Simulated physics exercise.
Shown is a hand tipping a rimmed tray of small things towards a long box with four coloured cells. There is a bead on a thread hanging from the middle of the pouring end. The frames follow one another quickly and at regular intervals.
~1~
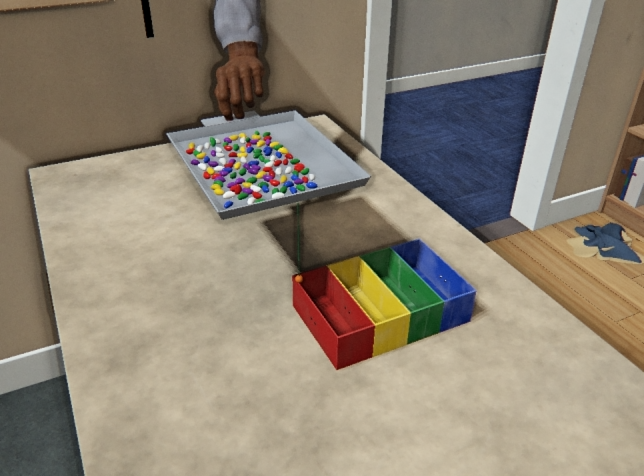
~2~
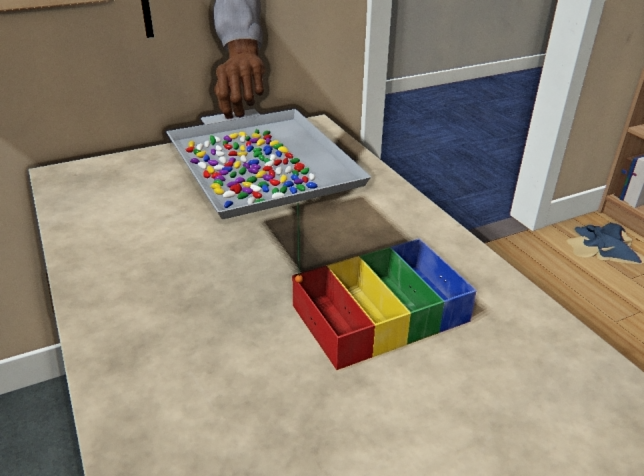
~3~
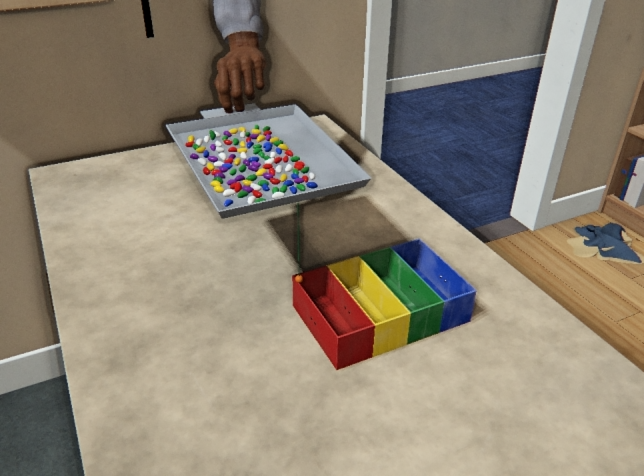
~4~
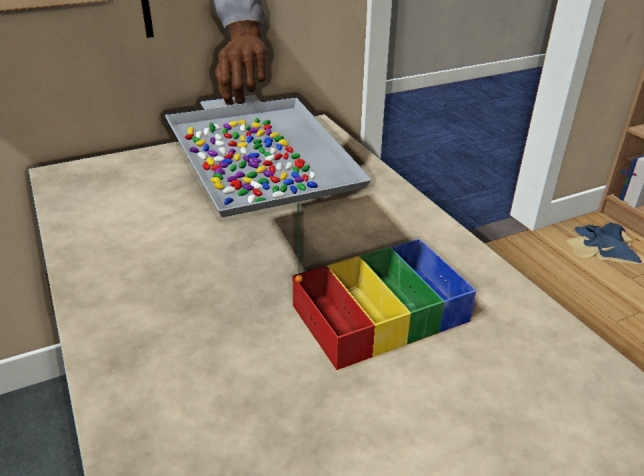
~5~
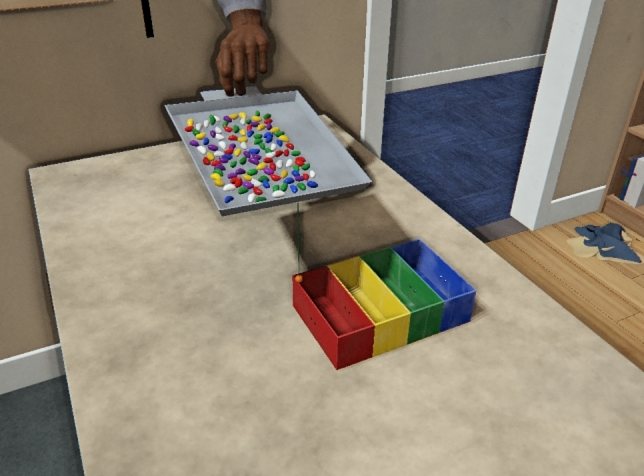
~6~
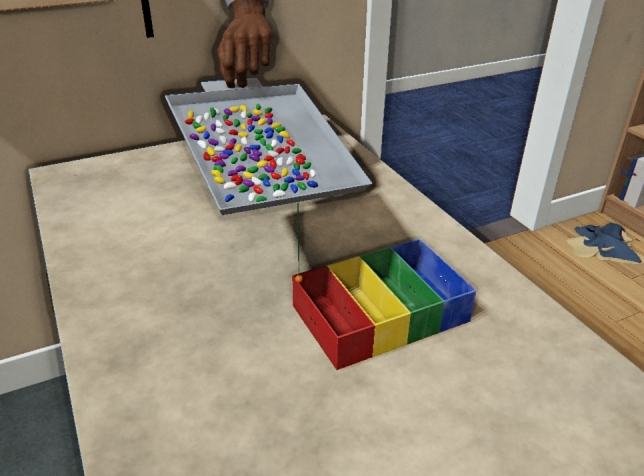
A hand at the back of a table slowly raised the far end of a gray tray of colorful jelly beans, tilting it slightly toward a box with red, yellow, green and blue cells.
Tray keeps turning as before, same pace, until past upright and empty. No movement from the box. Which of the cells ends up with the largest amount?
The yellow cell ends up with the largest amount.
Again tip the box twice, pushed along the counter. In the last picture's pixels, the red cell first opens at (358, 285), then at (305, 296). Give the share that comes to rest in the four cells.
60 % for the first, 90 % for the second.
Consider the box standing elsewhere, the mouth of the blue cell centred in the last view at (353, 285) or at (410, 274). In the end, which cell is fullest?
Well, the first time it's the blue one, and the second time it's the cell in green.
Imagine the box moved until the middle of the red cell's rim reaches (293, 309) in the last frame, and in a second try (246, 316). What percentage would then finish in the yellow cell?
You'd end up with around 20 per cent and then around 10 per cent.
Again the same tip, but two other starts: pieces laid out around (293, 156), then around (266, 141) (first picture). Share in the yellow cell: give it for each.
Around 50 then around 50 per cent.
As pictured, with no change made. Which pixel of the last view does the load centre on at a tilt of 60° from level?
Somewhere around pixel (317, 181) in the last picture.
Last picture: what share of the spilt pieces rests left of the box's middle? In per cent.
About 100 percent.
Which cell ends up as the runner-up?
Second: The red one.
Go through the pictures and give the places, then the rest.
The first frame shows corners of the pouring end (221, 209) and (365, 175), level; middle of the load (254, 164), jelly beans; bead on its thread (299, 279); red cell (356, 344); yellow cell (391, 332); green cell (425, 320); blue cell (458, 308).
The second frame shows corners of the pouring end (221, 209) and (365, 176), level; middle of the load (254, 163).
The third frame shows corners of the pouring end (222, 208) and (366, 177), tipped barely, lowest at the right corner; middle of the load (254, 160).
The fourth frame shows corners of the pouring end (222, 207) and (366, 178), tipped a little, lowest at the right corner; middle of the load (254, 156).
The fifth frame shows corners of the pouring end (222, 206) and (366, 180), tipped a little, lowest at the right corner; middle of the load (255, 152).
The sixth frame shows corners of the pouring end (223, 205) and (367, 181), tipped a little, lowest at the right corner; middle of the load (255, 148); red cell (356, 344); yellow cell (391, 332); green cell (425, 320); blue cell (458, 308).
Just after the last frame, tray tipped steeply; the larger part on the tray; just a few in the yellow cell; just a few in the green cell; about a tenth falling or outside the box.
A moment on, tray tipped past a quarter turn; just a few on the tray; roughly a third in the yellow cell; roughly a quarter in the red cell; about a tenth in the green cell; roughly a quarter falling or outside the box.
Further on, tray tipped past a quarter turn; roughly half in the yellow cell; roughly a quarter in the red cell; about a tenth in the green cell; about a tenth falling or outside the box.
When it is over, tray tipped past a quarter turn; roughly half in the yellow cell; roughly a quarter in the red cell; about a tenth in the green cell; not one in the blue cell; about a tenth outside the box.
